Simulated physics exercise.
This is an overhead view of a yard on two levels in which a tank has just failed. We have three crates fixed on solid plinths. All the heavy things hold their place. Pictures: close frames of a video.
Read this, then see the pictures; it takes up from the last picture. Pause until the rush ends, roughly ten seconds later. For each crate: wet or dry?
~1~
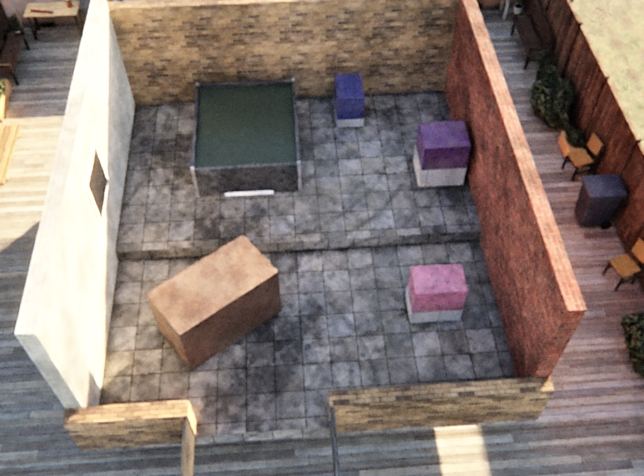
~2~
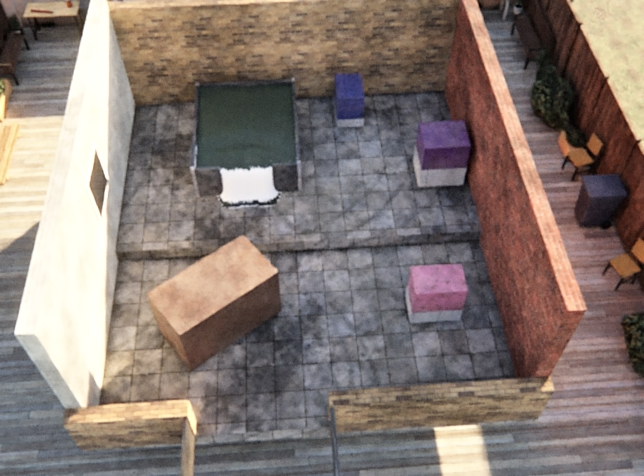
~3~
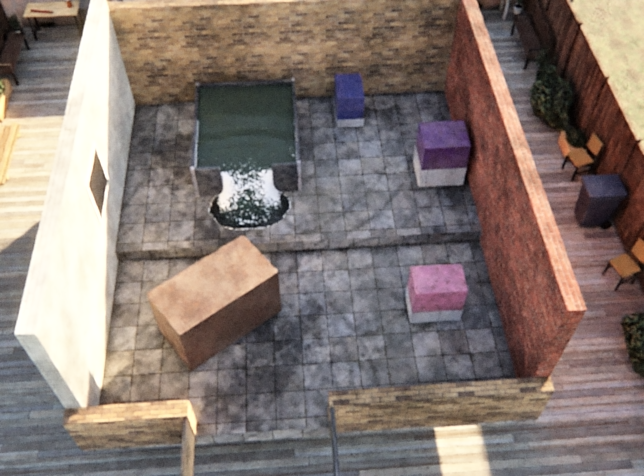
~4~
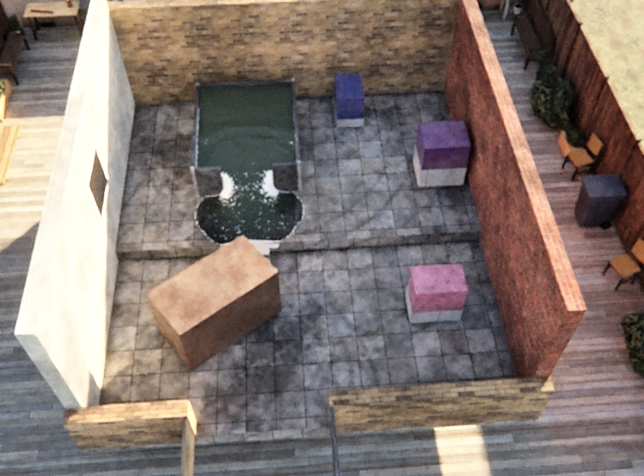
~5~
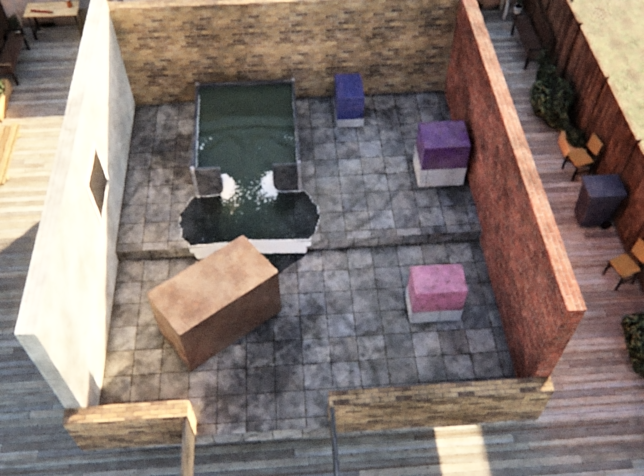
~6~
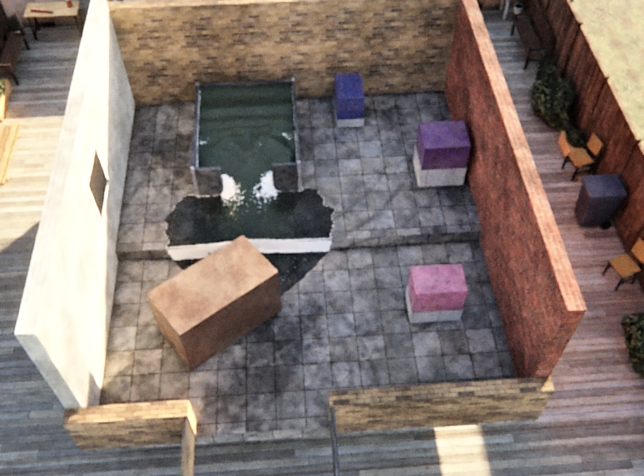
One by one: The purple crate will avoid the water. The pink crate will avoid the water. The blue crate will avoid the water.
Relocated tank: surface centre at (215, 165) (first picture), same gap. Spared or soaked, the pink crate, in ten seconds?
As it turns out, pink stays clear.
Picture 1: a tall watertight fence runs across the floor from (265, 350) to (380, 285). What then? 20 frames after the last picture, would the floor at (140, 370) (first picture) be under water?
There: Under water.
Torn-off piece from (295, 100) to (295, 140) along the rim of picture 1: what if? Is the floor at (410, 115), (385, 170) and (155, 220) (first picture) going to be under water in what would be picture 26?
The first comes out soaked, the second soaked, the third untouched.
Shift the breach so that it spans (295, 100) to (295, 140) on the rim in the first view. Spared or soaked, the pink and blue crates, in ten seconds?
Note: Pink one is left dry; blue one is overtopped.
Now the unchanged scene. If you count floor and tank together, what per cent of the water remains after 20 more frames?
Roughly 100 out of every hundred parts.
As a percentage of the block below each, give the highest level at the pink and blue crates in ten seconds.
40 %, then 0 %.
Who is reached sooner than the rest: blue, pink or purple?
The pink-painted one, then.
A moment on, water covers 25 % of the floor; the purple crate not reached, the pink crate not reached, the blue crate not reached.
Next, water covers 35 % of the floor; the purple crate not reached, the pink crate water round its plinth, the blue crate not reached.
Then, water covers 50 % of the floor; the purple crate not reached, the pink crate water round its plinth, the blue crate not reached.
Later, water covers 55 % of the floor; the purple crate not reached, the pink crate water round its plinth, the blue crate not reached.
In the end, water covers 55 % of the floor; the purple crate stayed above the water, the pink crate stayed above the water, the blue crate stayed above the water.
